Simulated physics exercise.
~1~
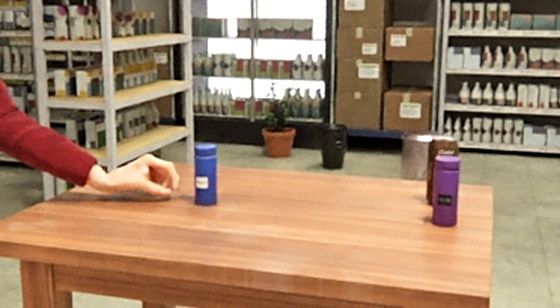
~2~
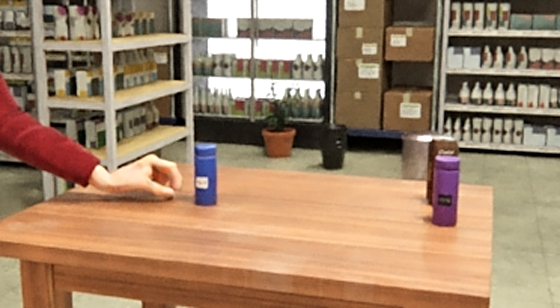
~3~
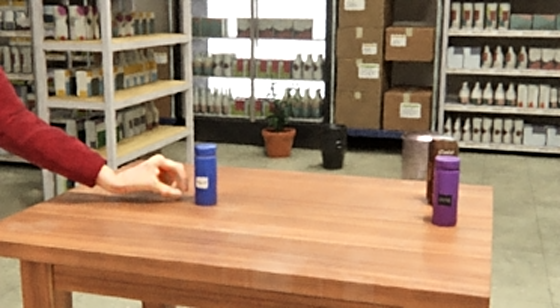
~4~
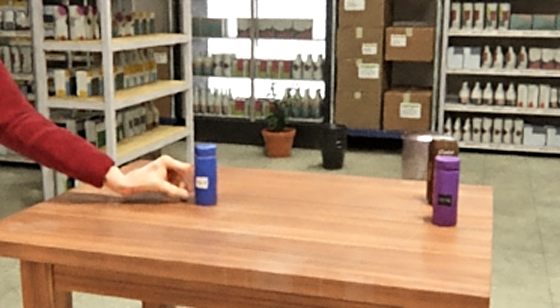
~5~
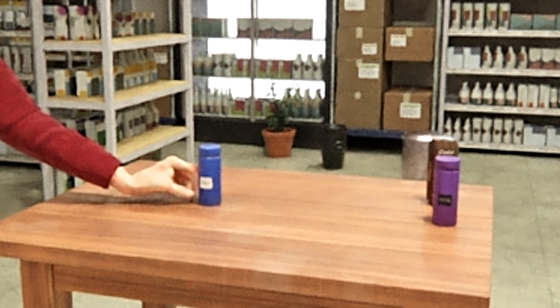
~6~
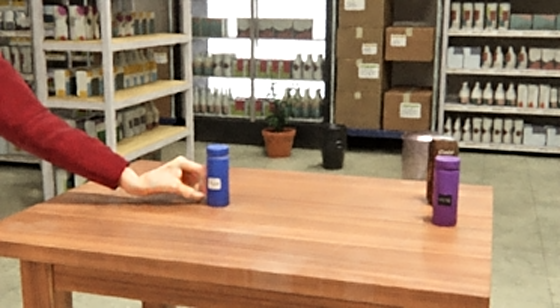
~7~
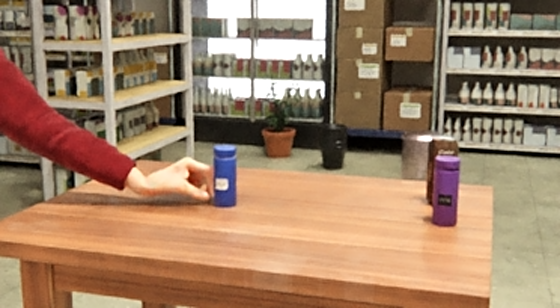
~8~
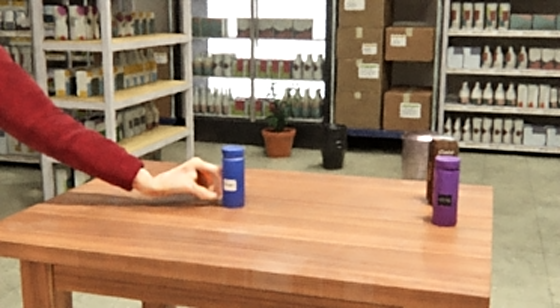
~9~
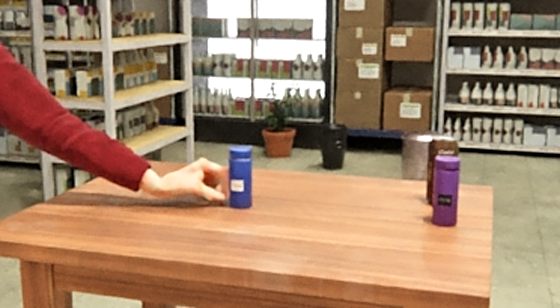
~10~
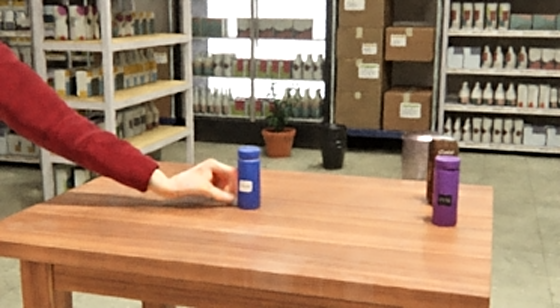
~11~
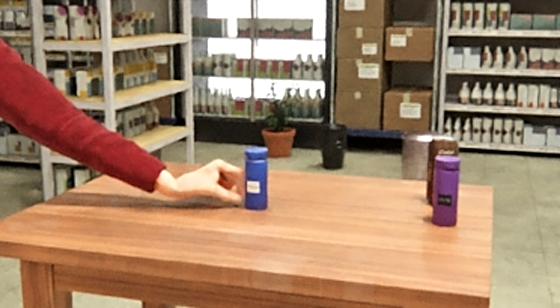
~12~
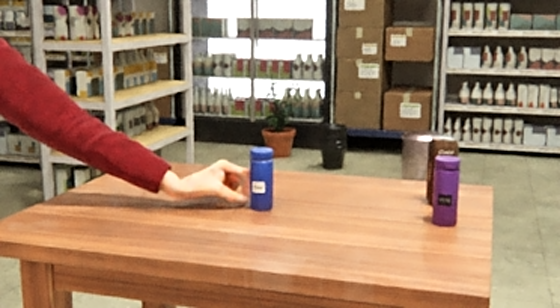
In a storeroom with stocked shelves, a red-sleeved hand reaching to a blue shaker and pushing it right, still upright.
